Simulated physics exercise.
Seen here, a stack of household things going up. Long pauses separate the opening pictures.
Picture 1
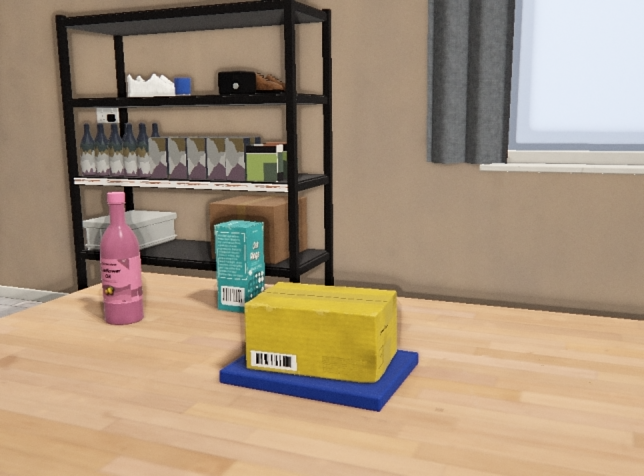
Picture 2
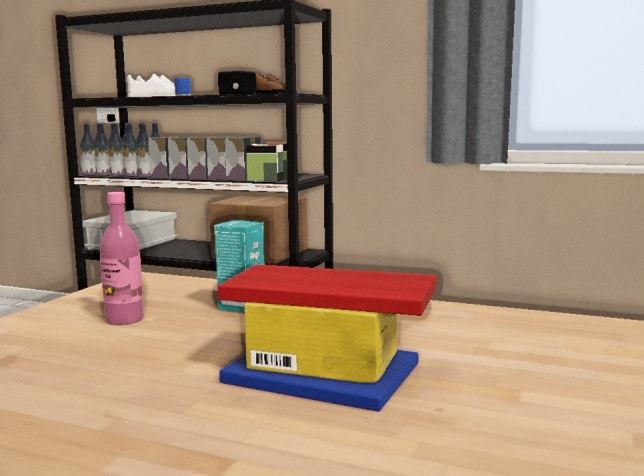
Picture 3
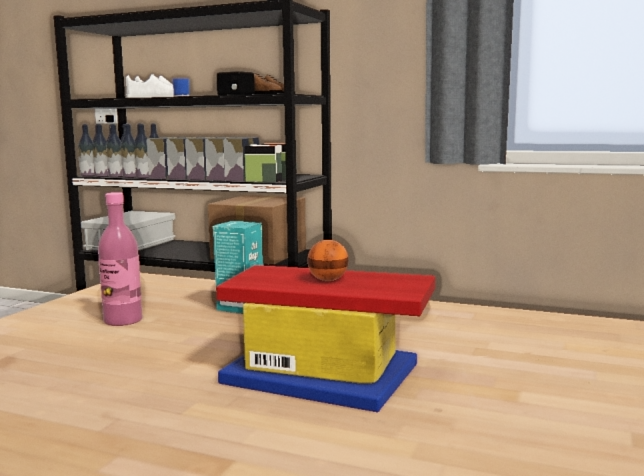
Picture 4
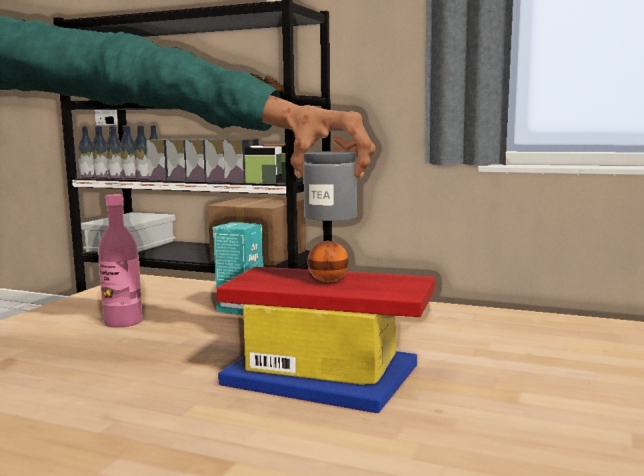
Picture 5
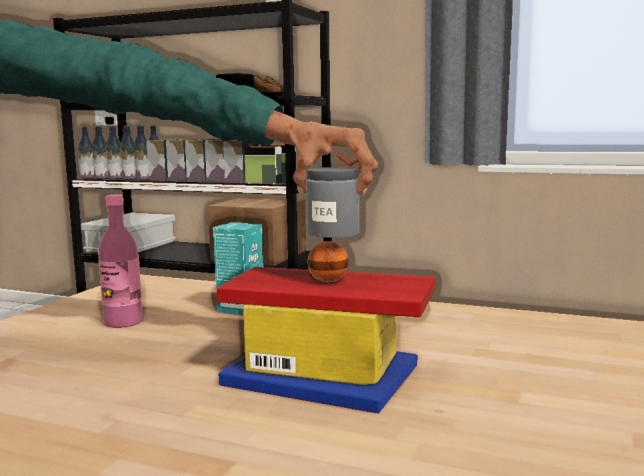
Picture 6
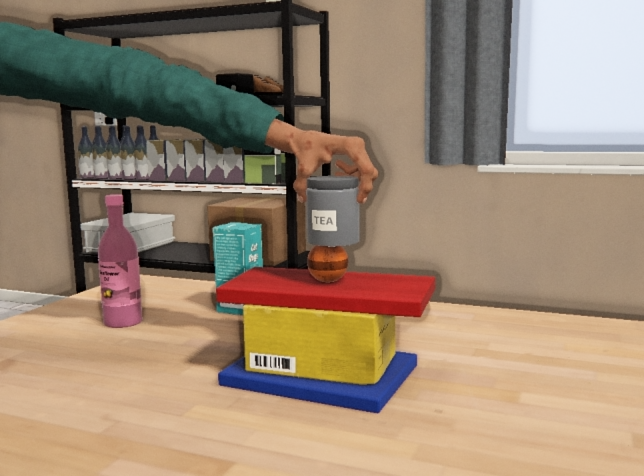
A hand lowers a grey tea jar onto an orange ball atop a red board.
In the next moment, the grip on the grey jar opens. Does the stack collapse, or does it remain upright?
Safe to say it doesn't work.
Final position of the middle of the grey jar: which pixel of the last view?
End position: Approximately (402, 258).
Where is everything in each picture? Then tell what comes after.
In the first frame, the last thing is not in view yet; yellow box (323, 329).
In the second frame, the last thing is not in view yet; pink bottle (120, 258).
In the third frame, the last thing is not in view yet; turquoise carton (239, 267).
The fourth frame shows on its way; grey jar (330, 185); yellow box (322, 330).
The fifth frame shows on its way; grey jar (333, 201); pink bottle (119, 260).
The sixth frame shows set down, still held; grey jar (333, 210); turquoise carton (239, 268).
Then, 0.40 s later than the last frame, grey jar now fallen; orange ball moved about its own width.
Then, 0.70 s later than the last frame, orange ball moved well along.
When it is over, fallen, grey jar; moved from the start, orange ball; the other 5 as before. End places, in pixels of the last picture, grey jar near (403, 258). The pile comes apart.
